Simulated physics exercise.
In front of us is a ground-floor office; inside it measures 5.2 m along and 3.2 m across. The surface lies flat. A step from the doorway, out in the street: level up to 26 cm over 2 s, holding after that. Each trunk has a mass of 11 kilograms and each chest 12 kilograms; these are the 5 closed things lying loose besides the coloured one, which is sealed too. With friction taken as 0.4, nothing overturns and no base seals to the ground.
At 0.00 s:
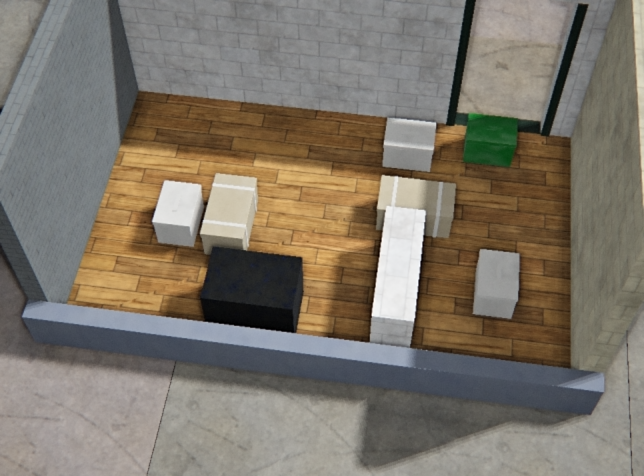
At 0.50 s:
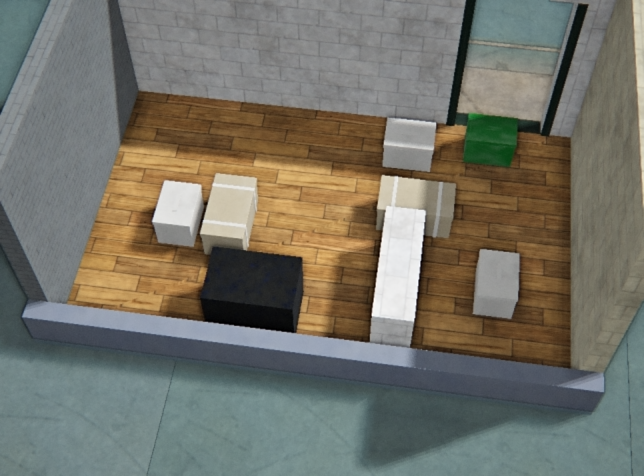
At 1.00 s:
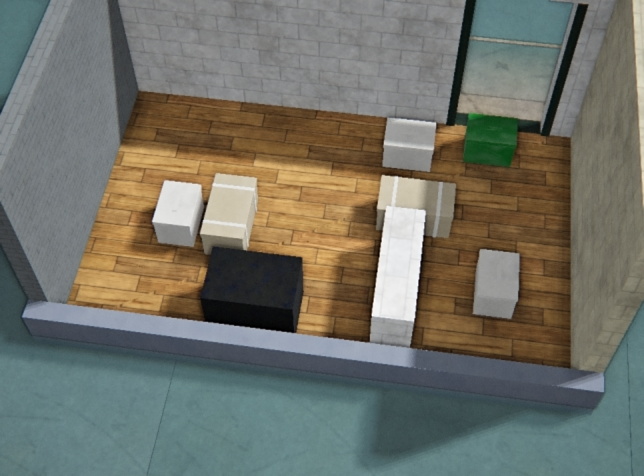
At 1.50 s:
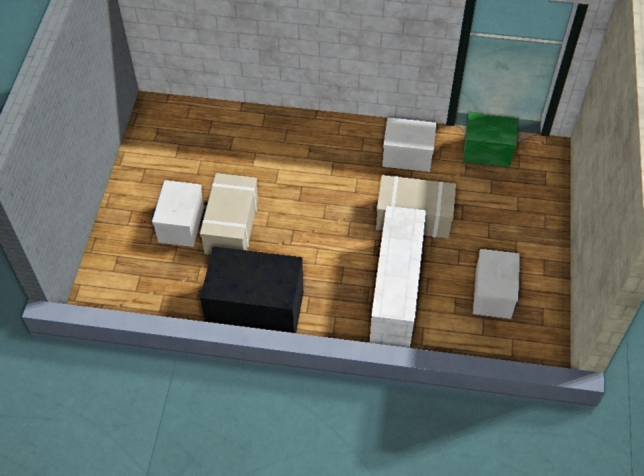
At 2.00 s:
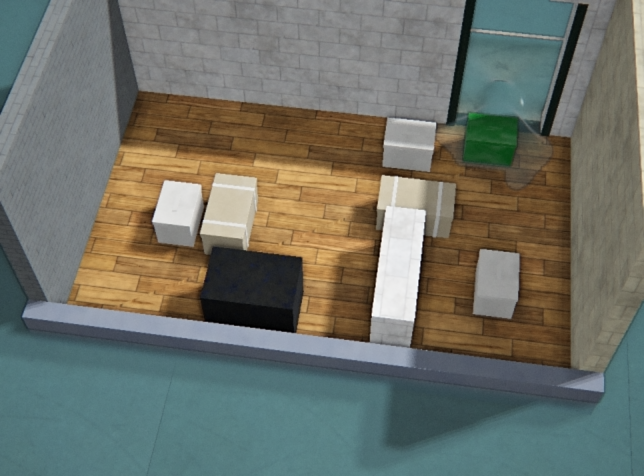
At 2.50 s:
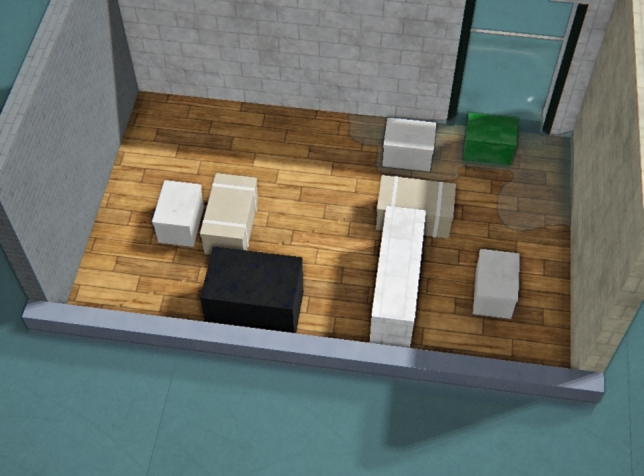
A small office with a wooden floor and scattered boxes stood still while water covered the ground outside, then a thin sheet slipped through the doorway, spreading around the green chest and nearby pale box.
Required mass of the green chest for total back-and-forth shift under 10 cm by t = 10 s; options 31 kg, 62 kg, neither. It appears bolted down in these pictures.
Required: Neither.
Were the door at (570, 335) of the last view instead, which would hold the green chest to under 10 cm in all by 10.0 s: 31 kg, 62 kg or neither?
If so, then only the second option works.
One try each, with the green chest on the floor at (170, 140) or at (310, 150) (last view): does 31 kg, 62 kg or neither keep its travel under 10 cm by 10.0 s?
In order, both loads succeed and both loads succeed.
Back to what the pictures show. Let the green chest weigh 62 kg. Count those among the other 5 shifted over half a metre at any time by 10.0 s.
I count 5.
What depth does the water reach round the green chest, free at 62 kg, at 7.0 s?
About 11 cm.
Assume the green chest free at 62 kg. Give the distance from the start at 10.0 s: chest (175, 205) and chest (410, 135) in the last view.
In that order: 100 cm, 250 cm.
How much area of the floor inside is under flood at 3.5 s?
At that time the wet patch spans about 6.5 m2.
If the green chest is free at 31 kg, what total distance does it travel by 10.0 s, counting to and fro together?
Total path: Approx. 300 cm.
After 3.5 s the green chest would be 116 cm from its start with 31 kg and 53 cm from its start with 62 kg; 8 cm of water round it then.
After 4.5 s the green chest would be 134 cm from its start with 31 kg and 55 cm from its start with 62 kg; 8 cm of water round it then.
After 7.0 s the green chest would be 157 cm from its start with 31 kg and 55 cm from its start with 62 kg; 11 cm of water round it then.
After 10.0 s the green chest would be 238 cm from its start with 31 kg and 59 cm from its start with 62 kg; 15 cm of water round it then.
